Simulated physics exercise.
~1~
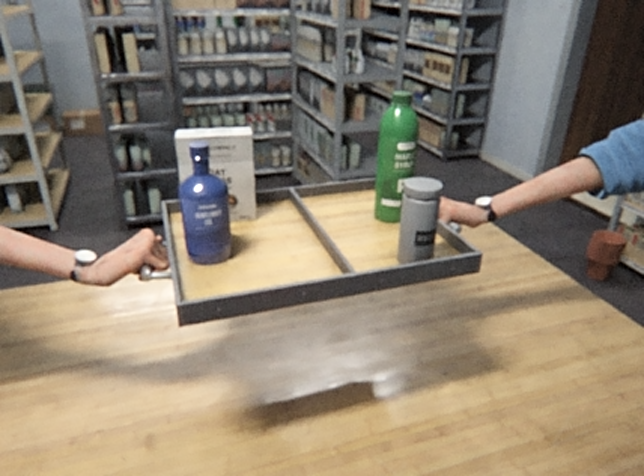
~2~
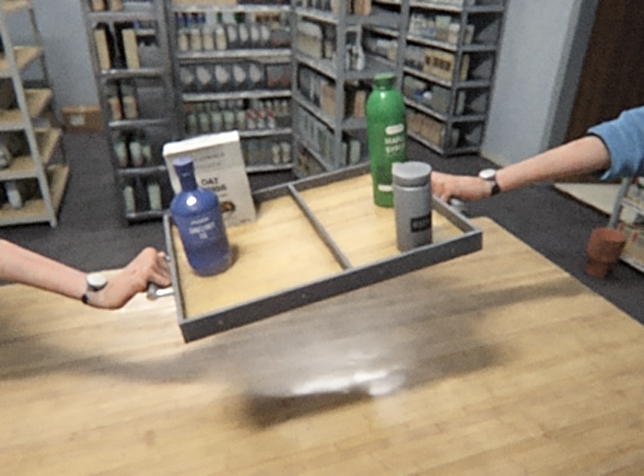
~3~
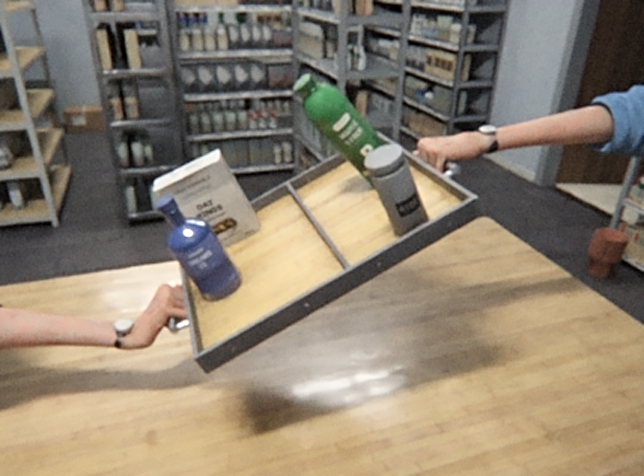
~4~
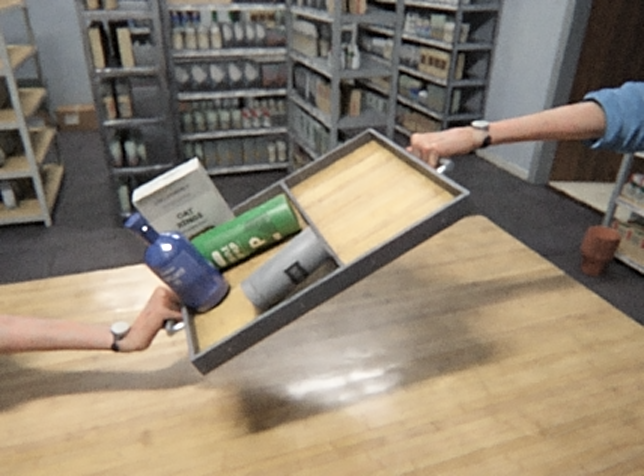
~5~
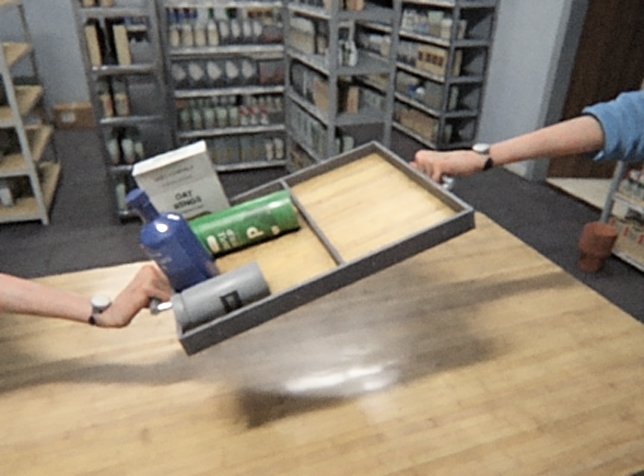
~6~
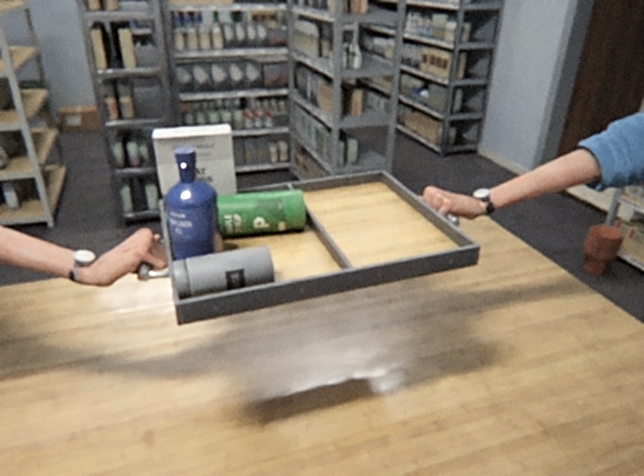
Two hands hold a grey-rimmed tray above a pale wooden table in a room lined with stocked shelves, seen from the front by a slightly swaying camera. A blue bottle and a white packet stand left of the tray's cross bar, with a green bottle and a grey jar on the right. The hands tip the left edge down, and the green bottle topples leftward, followed by the jar. Both end up across the bar, beside the leaning blue bottle and packet. The tray levels with those two upright and the green bottle and jar lying on their sides, still aboard.
